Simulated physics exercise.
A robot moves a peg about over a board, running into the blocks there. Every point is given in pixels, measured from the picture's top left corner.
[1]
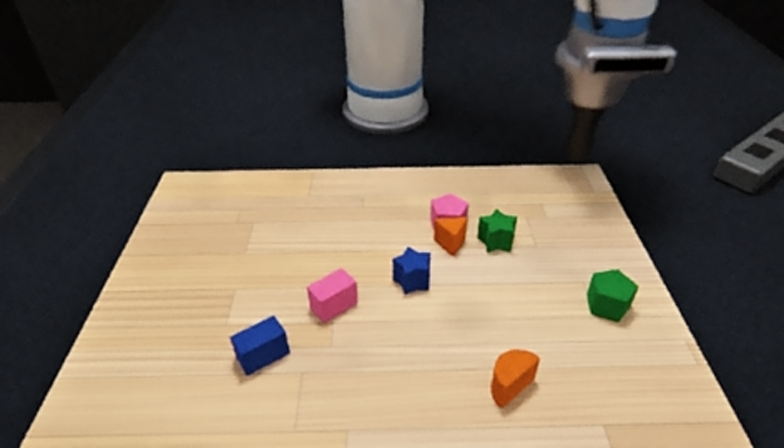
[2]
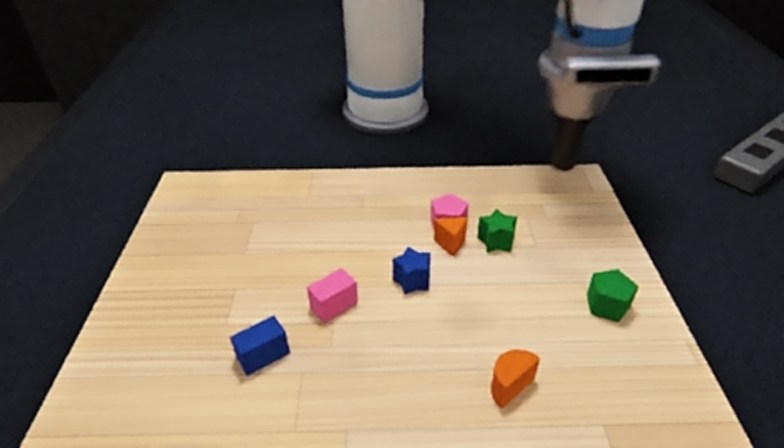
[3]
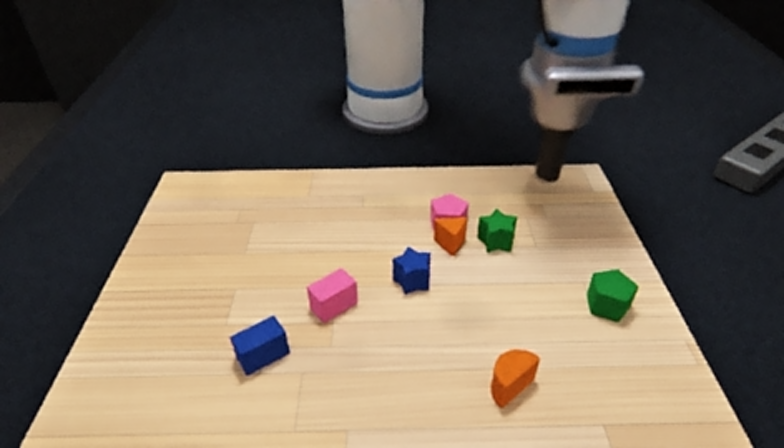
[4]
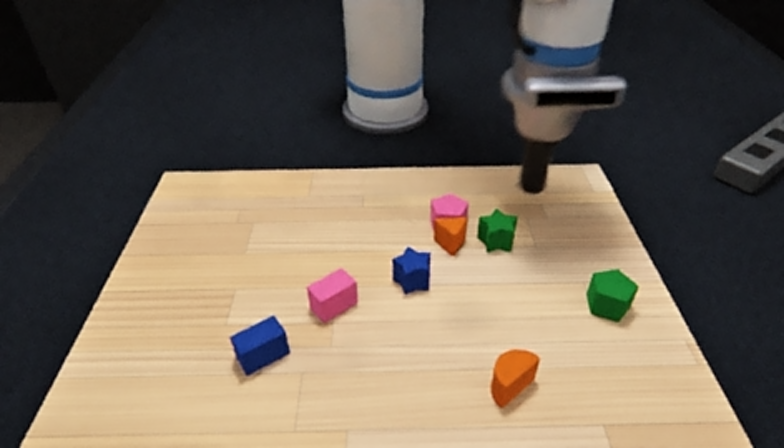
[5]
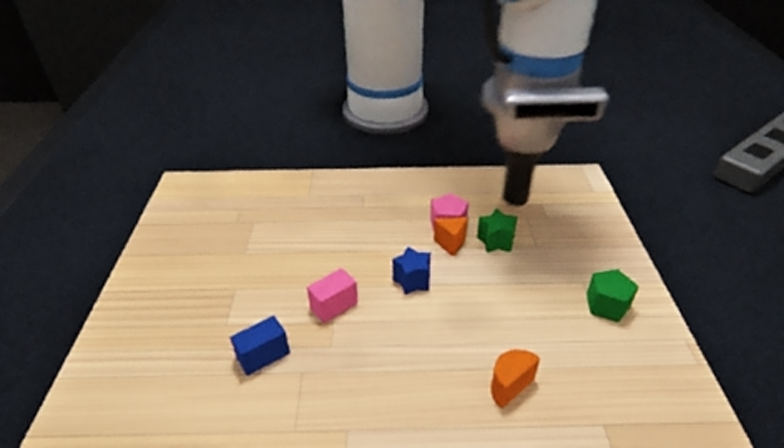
On a wooden board scattered with colourful blocks, a robot arm moves its dark peg inward from the far right corner.
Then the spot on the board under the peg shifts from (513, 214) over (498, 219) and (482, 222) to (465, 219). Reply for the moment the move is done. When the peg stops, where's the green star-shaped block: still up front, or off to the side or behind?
I expect it to be beside or behind the peg.
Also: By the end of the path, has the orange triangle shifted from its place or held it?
It stays.
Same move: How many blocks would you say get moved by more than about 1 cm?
The number will come to 1.
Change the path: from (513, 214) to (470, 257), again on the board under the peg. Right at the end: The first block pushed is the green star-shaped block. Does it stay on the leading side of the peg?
It will keep going ahead of the peg.
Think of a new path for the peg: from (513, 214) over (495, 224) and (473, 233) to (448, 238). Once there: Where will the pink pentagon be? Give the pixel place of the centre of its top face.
Just about (426, 203).
On the path given first. Halfway along, peg (492, 207); nothing pushed yet.
At the end, peg (467, 205); pink pentagon (437, 205), turned 15° anticlockwise; orange triangle still; green star-shaped block (496, 222), turned 20° anticlockwise.
